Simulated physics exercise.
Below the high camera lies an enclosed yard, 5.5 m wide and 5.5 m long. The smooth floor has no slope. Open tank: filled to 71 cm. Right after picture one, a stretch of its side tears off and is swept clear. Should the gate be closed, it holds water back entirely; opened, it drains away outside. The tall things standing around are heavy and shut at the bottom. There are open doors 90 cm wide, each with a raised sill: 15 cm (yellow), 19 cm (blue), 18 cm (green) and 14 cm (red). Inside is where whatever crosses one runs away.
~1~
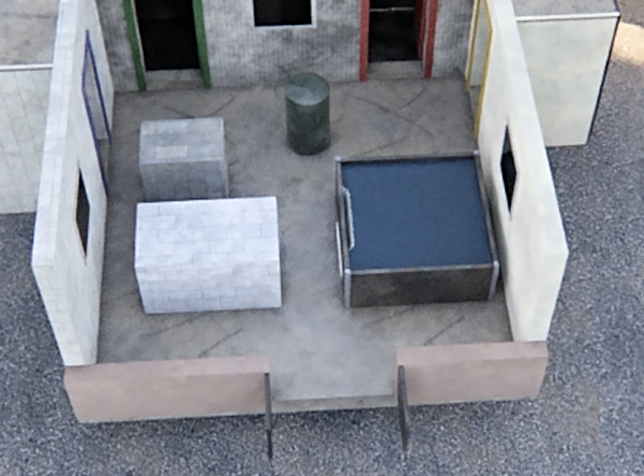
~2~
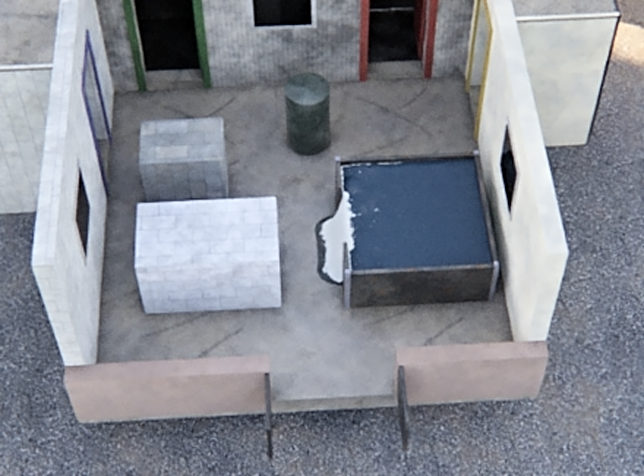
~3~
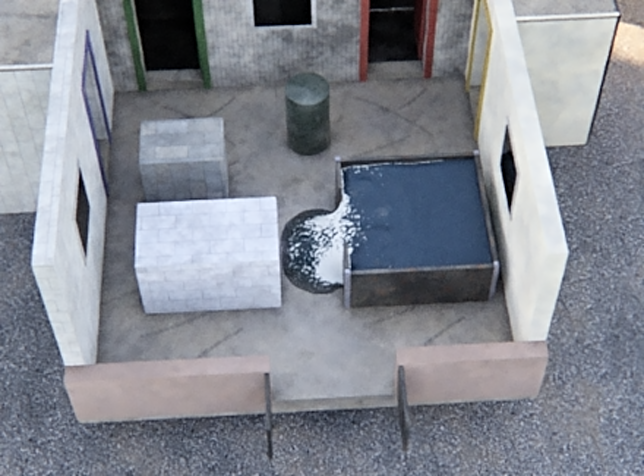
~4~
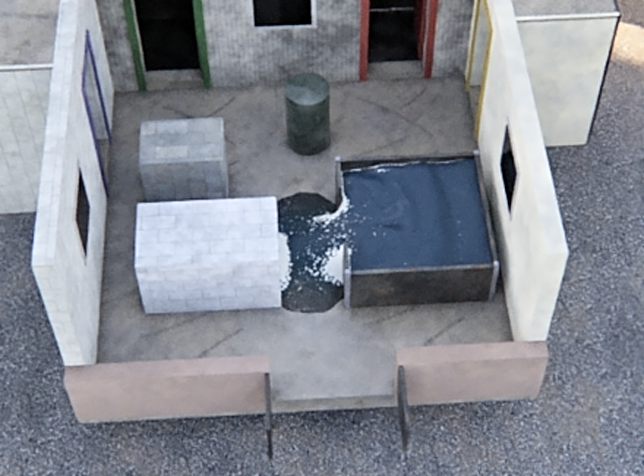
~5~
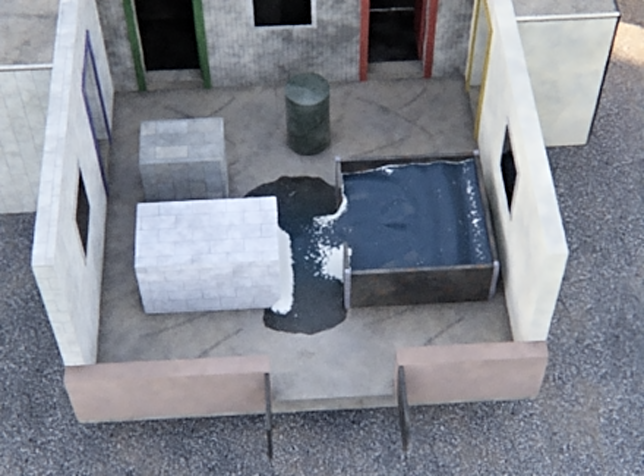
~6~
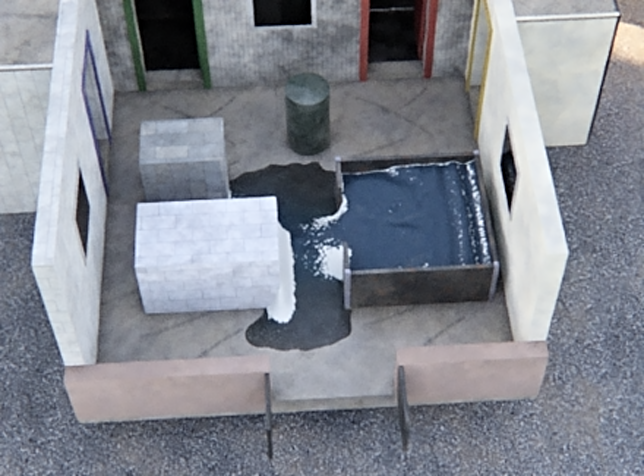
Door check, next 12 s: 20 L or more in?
As I see it, yellow door: Within the limit, blue door: Within the limit, green door: Within the limit, red door: Within the limit.
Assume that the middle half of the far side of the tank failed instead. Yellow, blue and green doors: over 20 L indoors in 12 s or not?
Note: Yellow beyond the mark, blue short of the mark, green short of the mark.
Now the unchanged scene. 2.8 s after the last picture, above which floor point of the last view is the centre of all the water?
At about (315, 226).
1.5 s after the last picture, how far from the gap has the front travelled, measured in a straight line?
Distance: Approx. 4.4 m.
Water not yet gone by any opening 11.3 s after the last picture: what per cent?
Close to 70 in a hundred remains.
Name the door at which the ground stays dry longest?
The yellow door is last.
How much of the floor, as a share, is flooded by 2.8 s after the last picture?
Wet share: Near 75 percent.
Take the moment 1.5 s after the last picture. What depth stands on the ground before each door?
Depth readings (cm): Yellow = 0; blue = 4; green = 13; red = 0.
Then, 0.7 s after the last picture water covers 30 % of the floor and is deepest (52 cm) near (284, 261); yellow door not reached, blue door not reached, green door not reached, red door not reached.
Then, 1.5 s after the last picture water covers 55 % of the floor and is deepest (39 cm) near (284, 261); yellow door not reached, blue door 4 cm at the sill, 0 L in, green door 13 cm at the sill, 0 L in, red door not reached.
Then, 2.8 s after the last picture water covers 75 % of the floor and is deepest (31 cm) near (284, 261); yellow door not reached, blue door 4 cm at the sill, 0 L in, green door 12 cm at the sill, 0 L in, red door 4 cm at the sill, 0 L in.
Then, 6.3 s after the last picture water covers 95 % of the floor and is deepest (16 cm) near (284, 261); yellow door 9 cm at the sill, 0 L in, blue door 10 cm at the sill, 0 L in, green door 10 cm at the sill, 0 L in, red door 4 cm at the sill, 0 L in.
Then, 11.3 s after the last picture water covers 95 % of the floor and is deepest (10 cm) near (445, 306); yellow door 7 cm at the sill, 0 L in, blue door 6 cm at the sill, 0 L in, green door 7 cm at the sill, 0 L in, red door 7 cm at the sill, 0 L in.
